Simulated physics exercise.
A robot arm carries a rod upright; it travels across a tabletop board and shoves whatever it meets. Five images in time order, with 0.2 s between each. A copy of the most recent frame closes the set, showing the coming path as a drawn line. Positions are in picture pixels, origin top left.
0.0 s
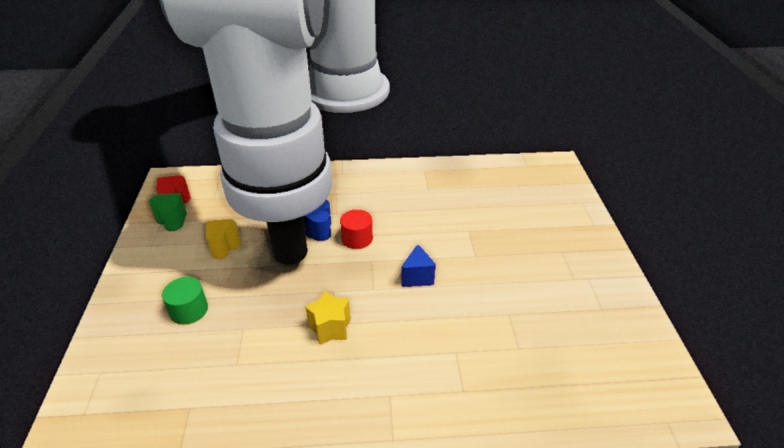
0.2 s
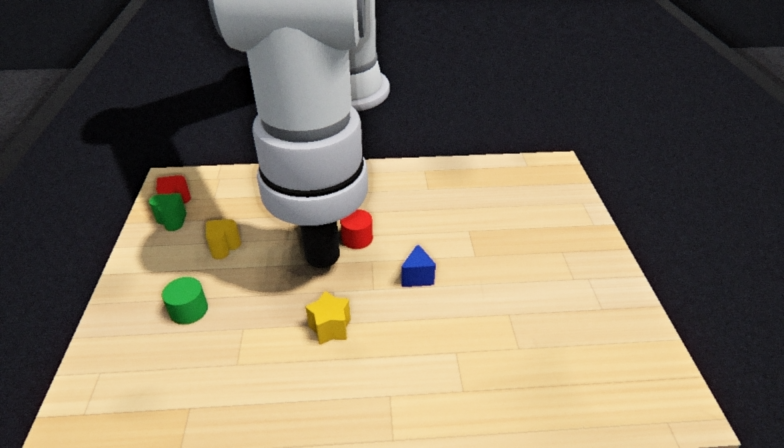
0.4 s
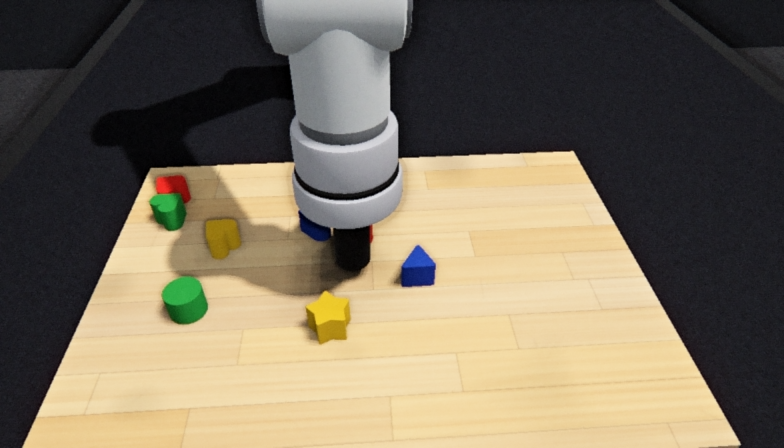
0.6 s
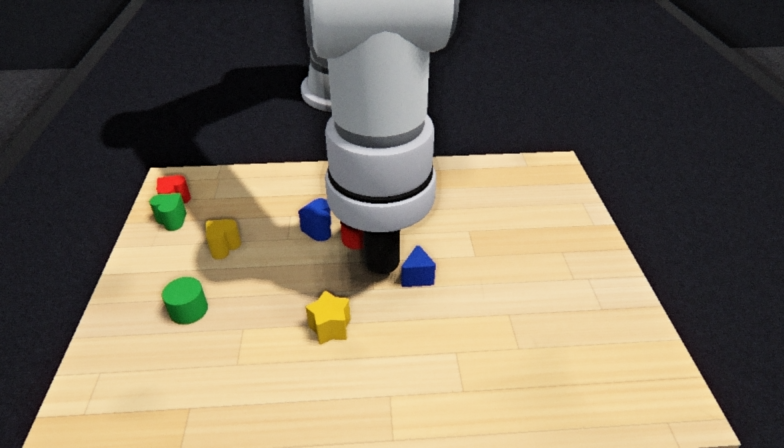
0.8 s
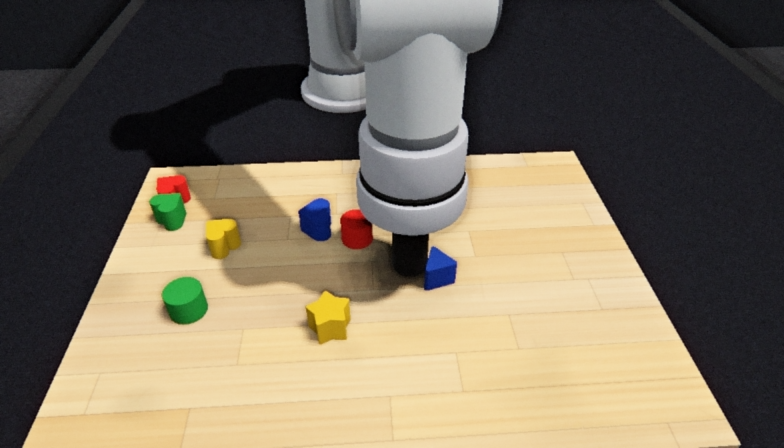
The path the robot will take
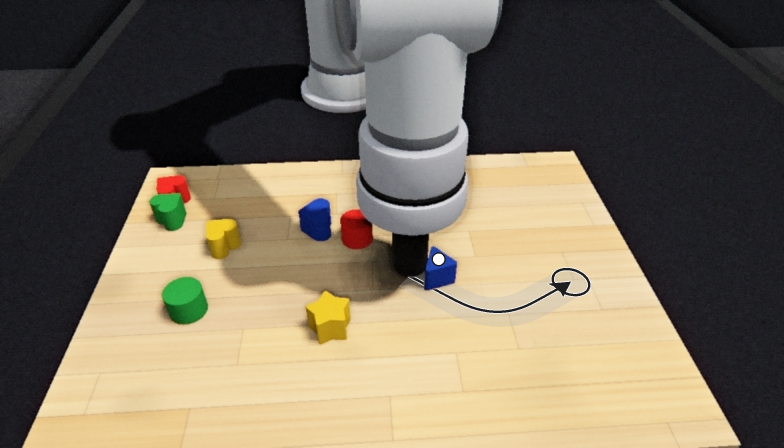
Robot arm sweeping right across a wooden board of coloured blocks, passing a red round block, then nudging a blue triangular block rightward.
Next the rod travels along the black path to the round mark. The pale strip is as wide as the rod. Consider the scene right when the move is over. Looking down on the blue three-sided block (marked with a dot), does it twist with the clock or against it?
The twist is anticlockwise.
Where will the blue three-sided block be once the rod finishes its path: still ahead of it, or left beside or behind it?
Slid away.
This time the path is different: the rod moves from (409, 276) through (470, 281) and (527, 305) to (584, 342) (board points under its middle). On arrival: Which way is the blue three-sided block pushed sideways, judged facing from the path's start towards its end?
Taking start-to-end as forward, the block's sideways shift goes to the left.
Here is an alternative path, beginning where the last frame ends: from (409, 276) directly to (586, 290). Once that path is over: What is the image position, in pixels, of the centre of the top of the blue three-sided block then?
The centre of its top will be at (623, 272).
Path on the board, from (409, 276) via (462, 304) and (524, 307), ending at (571, 282); the dot is on the blue three-sided block.
The first path, step by step. One third of the way, rod (465, 294); blue three-sided block (487, 270), turned 60° anticlockwise.
Two thirds of the way, rod (527, 296); blue three-sided block (502, 268), turned 120° anticlockwise.
At the end, rod (574, 271); red round block in place; blue three-sided block (502, 268), turned 120° anticlockwise.
